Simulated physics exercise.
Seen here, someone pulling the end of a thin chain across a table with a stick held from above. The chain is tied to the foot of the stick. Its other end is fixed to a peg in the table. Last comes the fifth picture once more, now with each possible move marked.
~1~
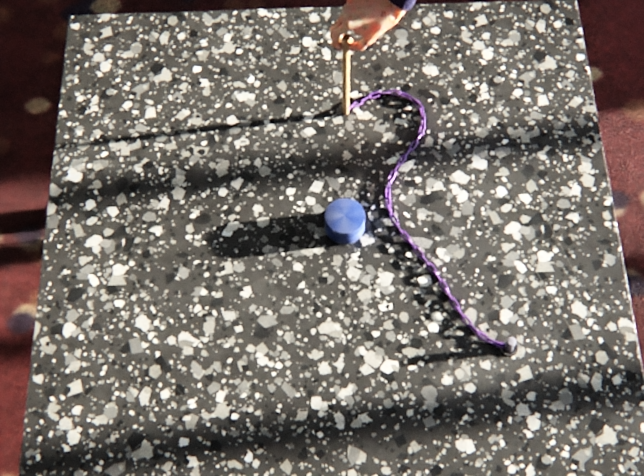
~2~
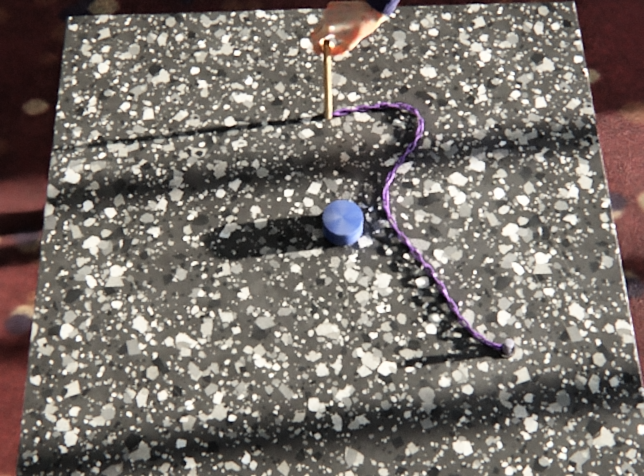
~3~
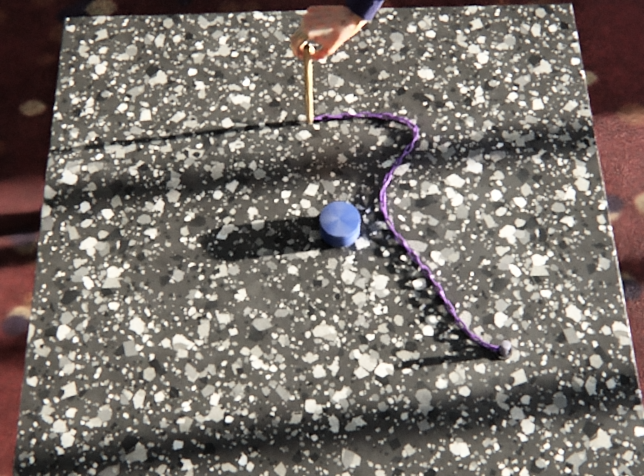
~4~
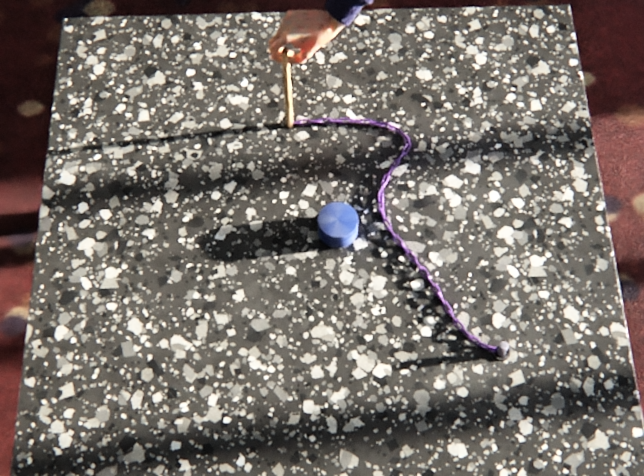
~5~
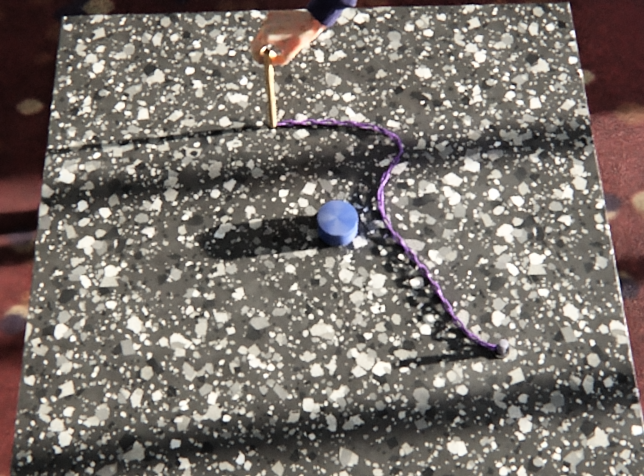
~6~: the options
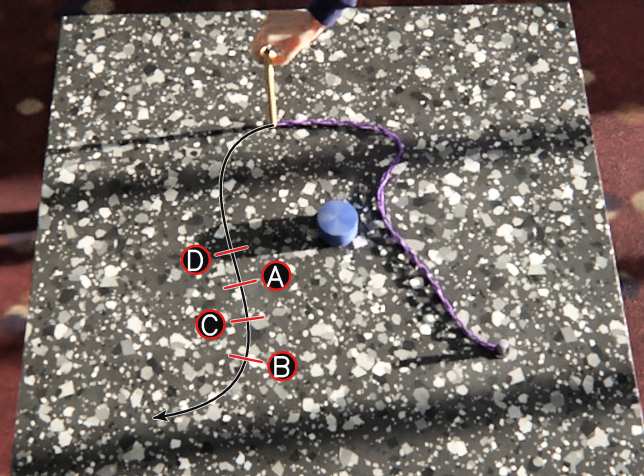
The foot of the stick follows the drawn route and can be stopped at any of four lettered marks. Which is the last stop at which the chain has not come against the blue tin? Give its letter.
Mark C.
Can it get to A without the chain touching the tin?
For that mark, yes.
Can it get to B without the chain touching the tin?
No.
On the marked copy, A at (240, 284); B at (246, 359); C at (247, 319); D at (232, 251); the route from (273, 125) via (237, 272) to (154, 418).
With C. Early on, foot of the stick (222, 177), middle of the chain (380, 200).
Further on, foot of the stick (232, 252), middle of the chain (380, 200).
At the end, foot of the stick (248, 320), middle of the chain (377, 201); nothing has been touched.
As for the rest, A is safe but short; B brings the chain against the tin; D is safe but short.
